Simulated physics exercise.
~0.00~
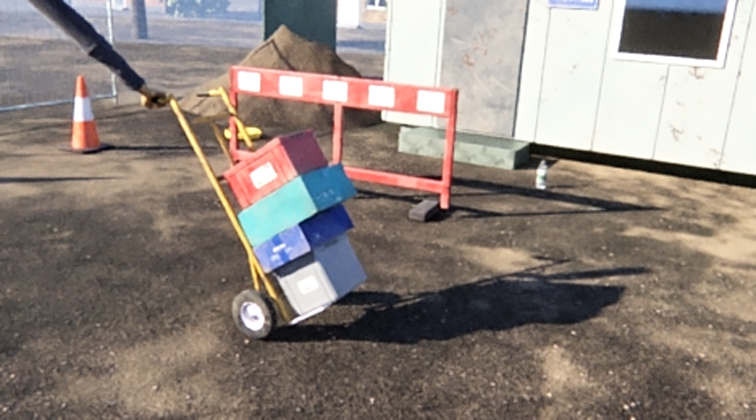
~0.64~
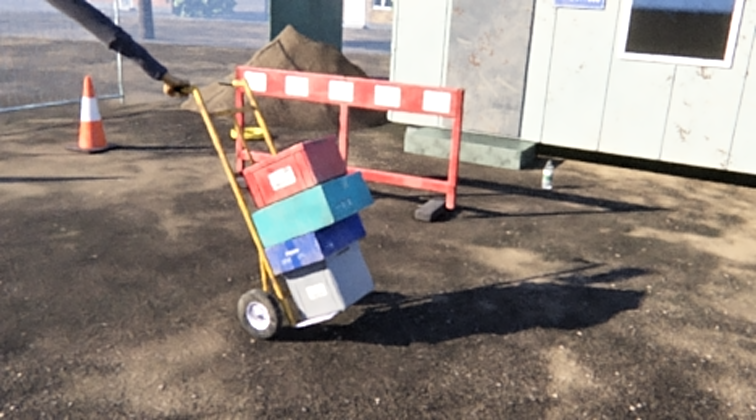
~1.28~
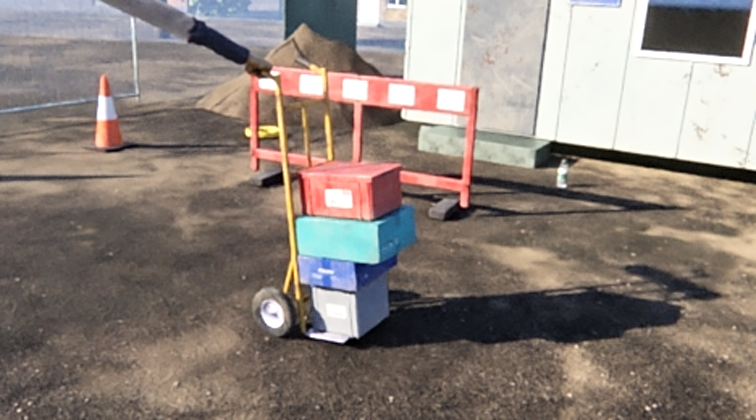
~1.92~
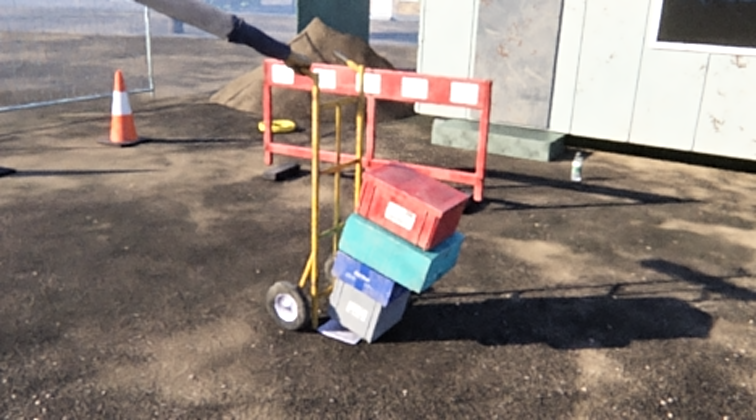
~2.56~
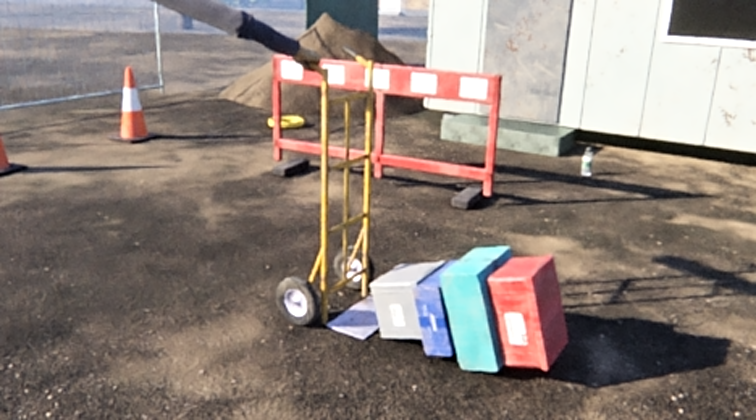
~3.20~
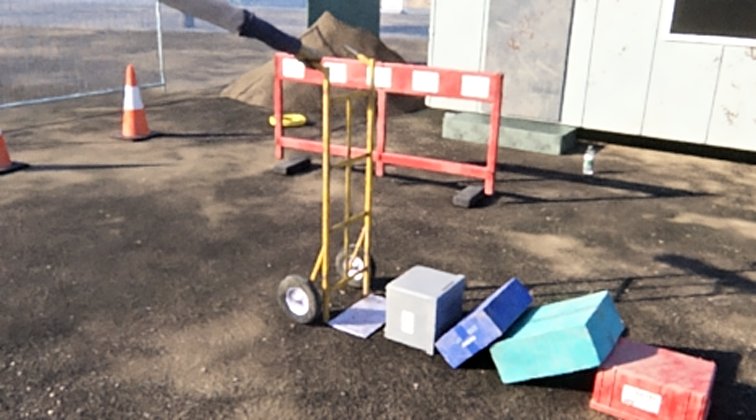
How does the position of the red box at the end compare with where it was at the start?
At the start the red box sits on top of the stack on the tilted sack truck. By the end it lies on the ground at the lower right, the farthest of the boxes from the truck.
